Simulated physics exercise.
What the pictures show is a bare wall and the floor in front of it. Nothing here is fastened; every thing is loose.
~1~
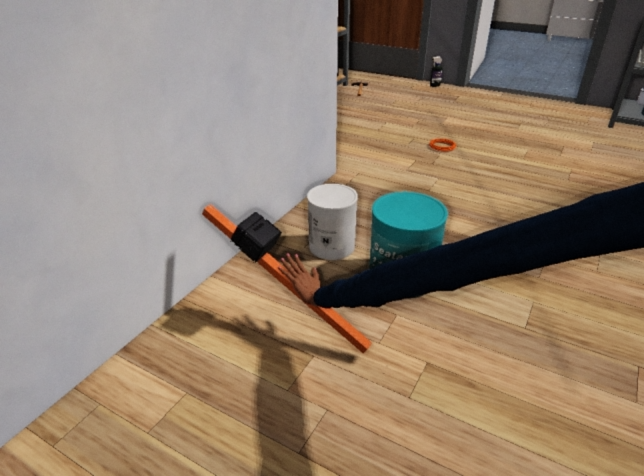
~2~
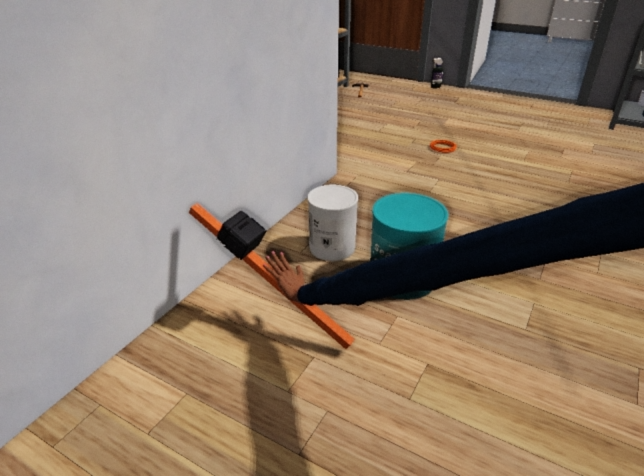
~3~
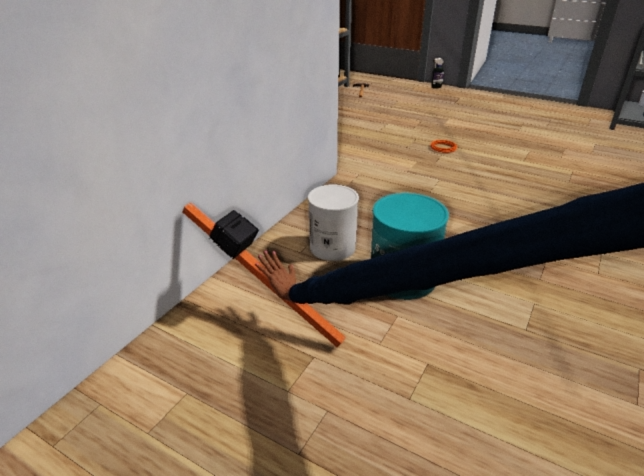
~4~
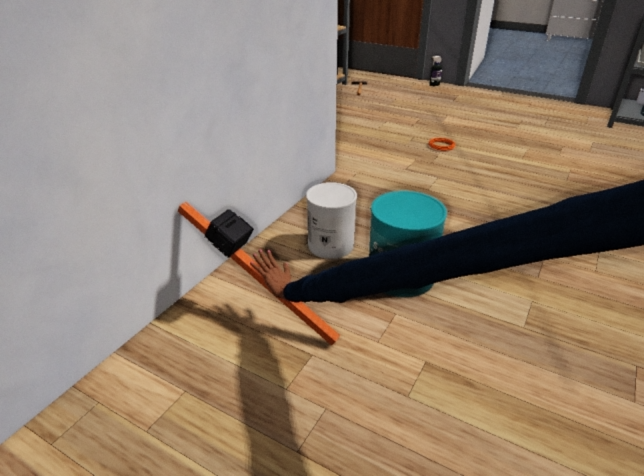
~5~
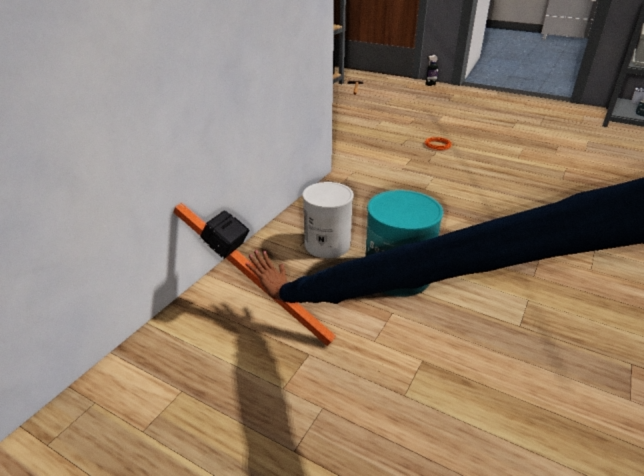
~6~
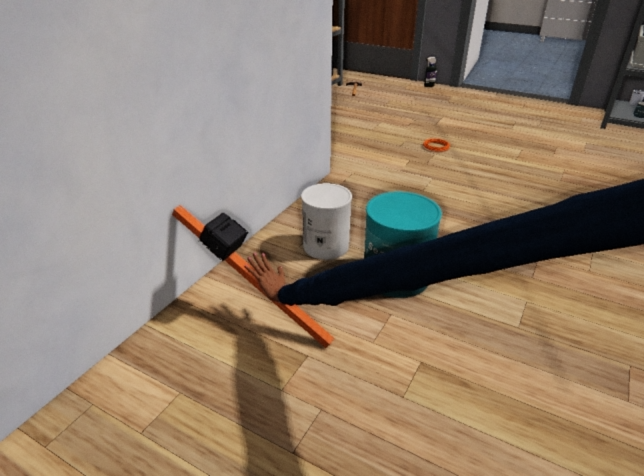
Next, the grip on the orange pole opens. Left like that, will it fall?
Yes, it slides down.
Then, 0.30 s on from there, orange pole sunk by 18° near (262, 300).
Then, 0.40 s on from there, orange pole sunk by 30° near (266, 314).
Then, 0.50 s on from there, orange pole sunk by 31° near (266, 314).
In the end, moved from the start, orange pole; the other 2 unmoved. At the end, from the last picture's camera, orange pole near (267, 317). The pole slips out.
